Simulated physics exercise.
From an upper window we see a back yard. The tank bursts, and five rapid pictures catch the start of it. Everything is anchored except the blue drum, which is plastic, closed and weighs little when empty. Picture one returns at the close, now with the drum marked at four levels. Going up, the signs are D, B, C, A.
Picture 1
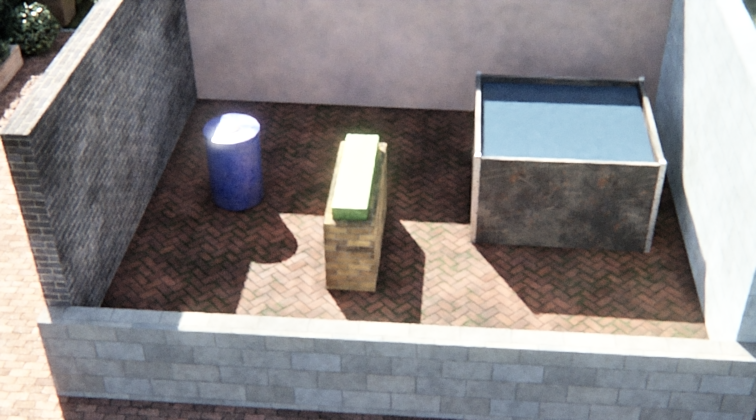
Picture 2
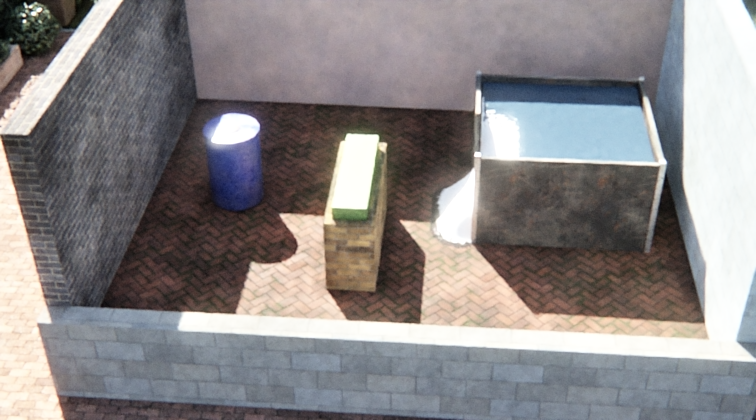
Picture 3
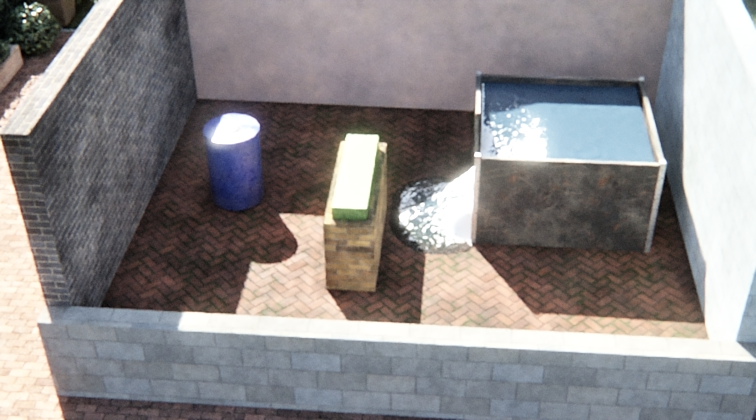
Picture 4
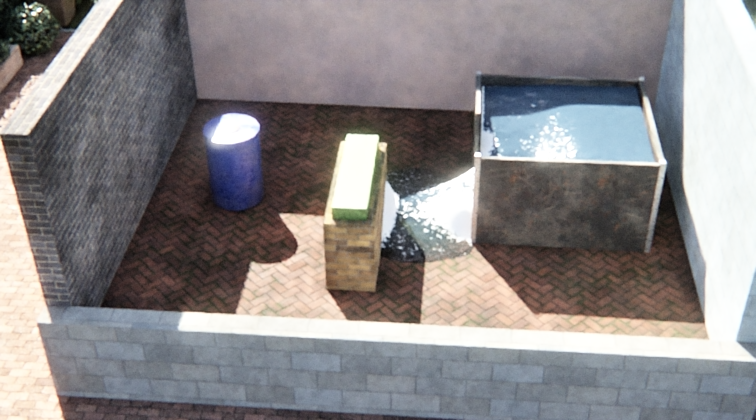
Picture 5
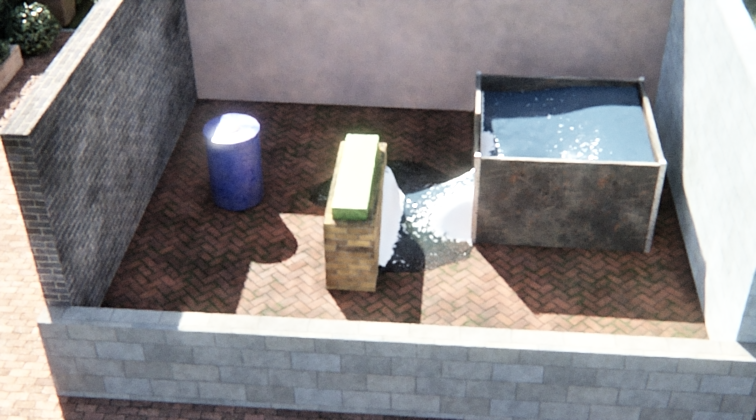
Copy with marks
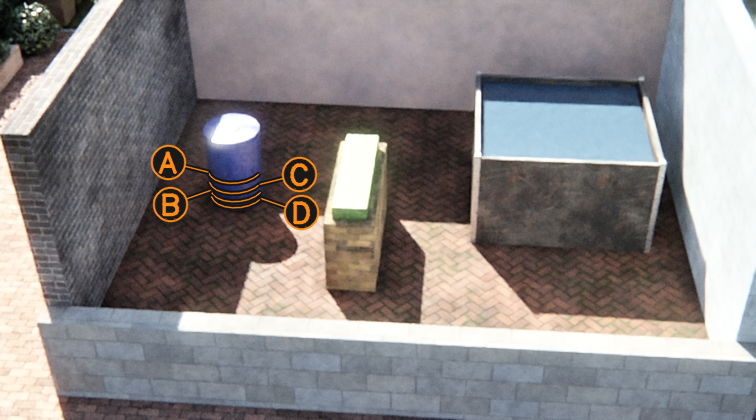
The clip shows a walled, brick-paved back yard with a blue drum, a narrow brick block topped in green, and a full tank, from whose left side water pours and spreads leftward across the ground to the block.
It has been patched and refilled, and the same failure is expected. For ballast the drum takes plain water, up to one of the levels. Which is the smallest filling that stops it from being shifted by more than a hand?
Take C.
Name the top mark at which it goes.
Here it is mark B.
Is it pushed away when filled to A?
No.
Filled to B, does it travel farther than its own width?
No, it does not.
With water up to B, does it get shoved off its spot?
Yes, it does.
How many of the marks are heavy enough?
Two of them.
In orange, A at (229, 183); B at (231, 201); C at (230, 193); D at (232, 207); from the bottom up D, B, C, A.
With A, it does not move.
With B, it is pushed about half its own width away.
With C, it does not move.
With D, it is pushed about 4 times its own width away.
